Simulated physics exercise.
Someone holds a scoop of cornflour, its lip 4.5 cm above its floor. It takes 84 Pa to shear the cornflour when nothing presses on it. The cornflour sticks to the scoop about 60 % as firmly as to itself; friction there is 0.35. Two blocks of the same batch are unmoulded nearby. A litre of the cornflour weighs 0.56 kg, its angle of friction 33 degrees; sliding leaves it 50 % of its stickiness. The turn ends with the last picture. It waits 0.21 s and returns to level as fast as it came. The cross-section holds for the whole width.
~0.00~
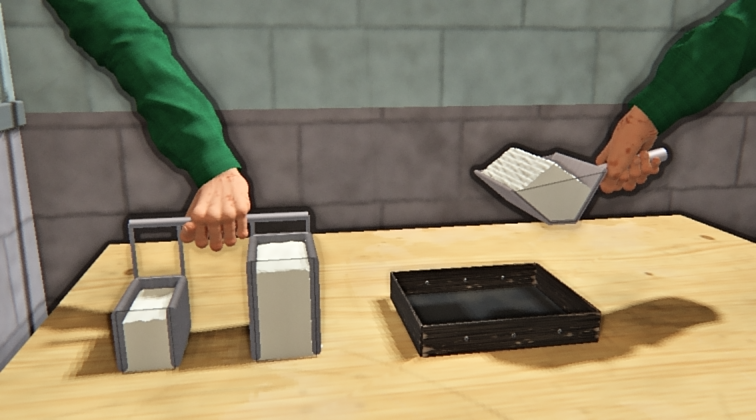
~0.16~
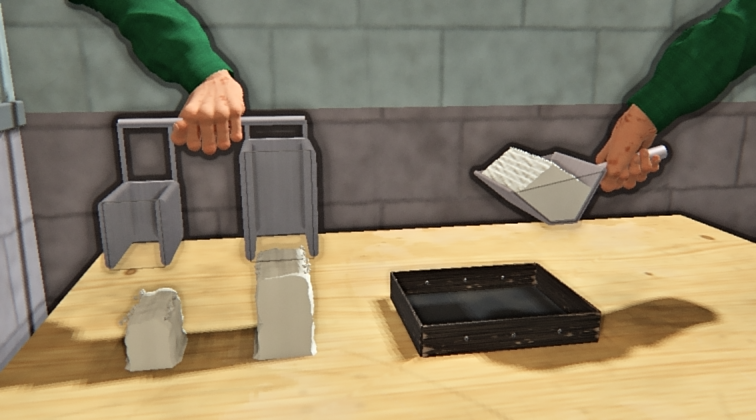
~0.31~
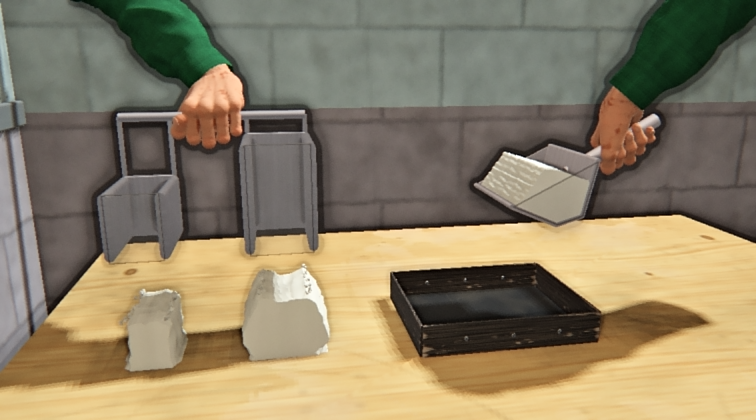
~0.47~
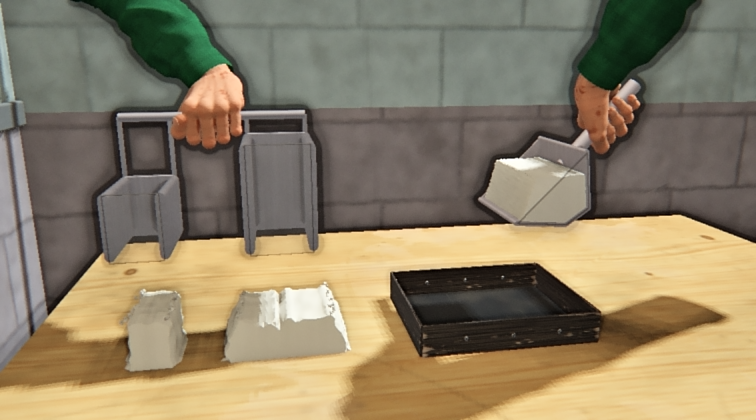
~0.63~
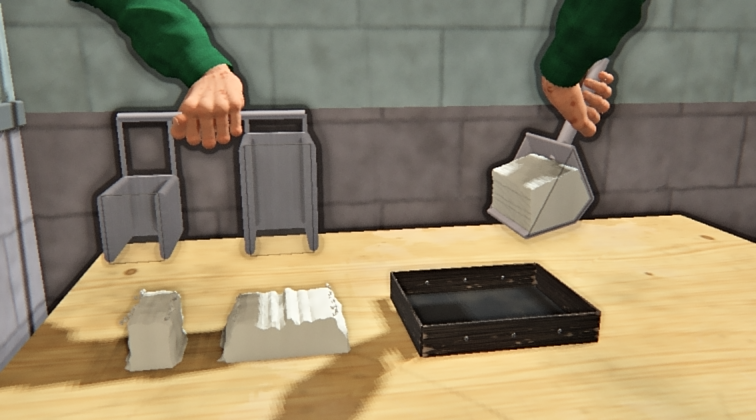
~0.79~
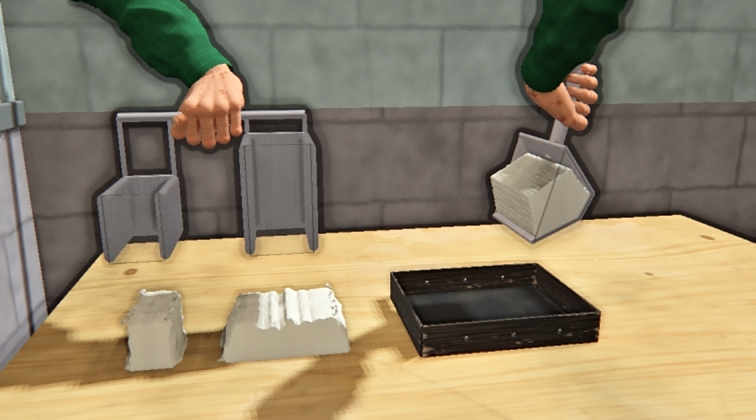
Green-sleeved hands lifting a twin mould off two white powder blocks, the taller slumping, then tilting a filled scoop beside a black tray.
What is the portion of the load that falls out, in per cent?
About 52 %.
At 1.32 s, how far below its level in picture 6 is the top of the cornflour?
Some 3.5 cm.
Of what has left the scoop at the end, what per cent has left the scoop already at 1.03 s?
Some 10 per cent.
After 1.03 s, the scoop is at 64 degrees and 6 % has left it.
After 1.32 s, the scoop is at 34 degrees and 52 % has left it.
After 1.60 s, the scoop is at 3 degrees and 52 % has left it.
After 1.89 s, the scoop is at 0 degrees and 52 % has left it.
After 1.99 s, at the end, the scoop is at 0 degrees and 52 % has left it.
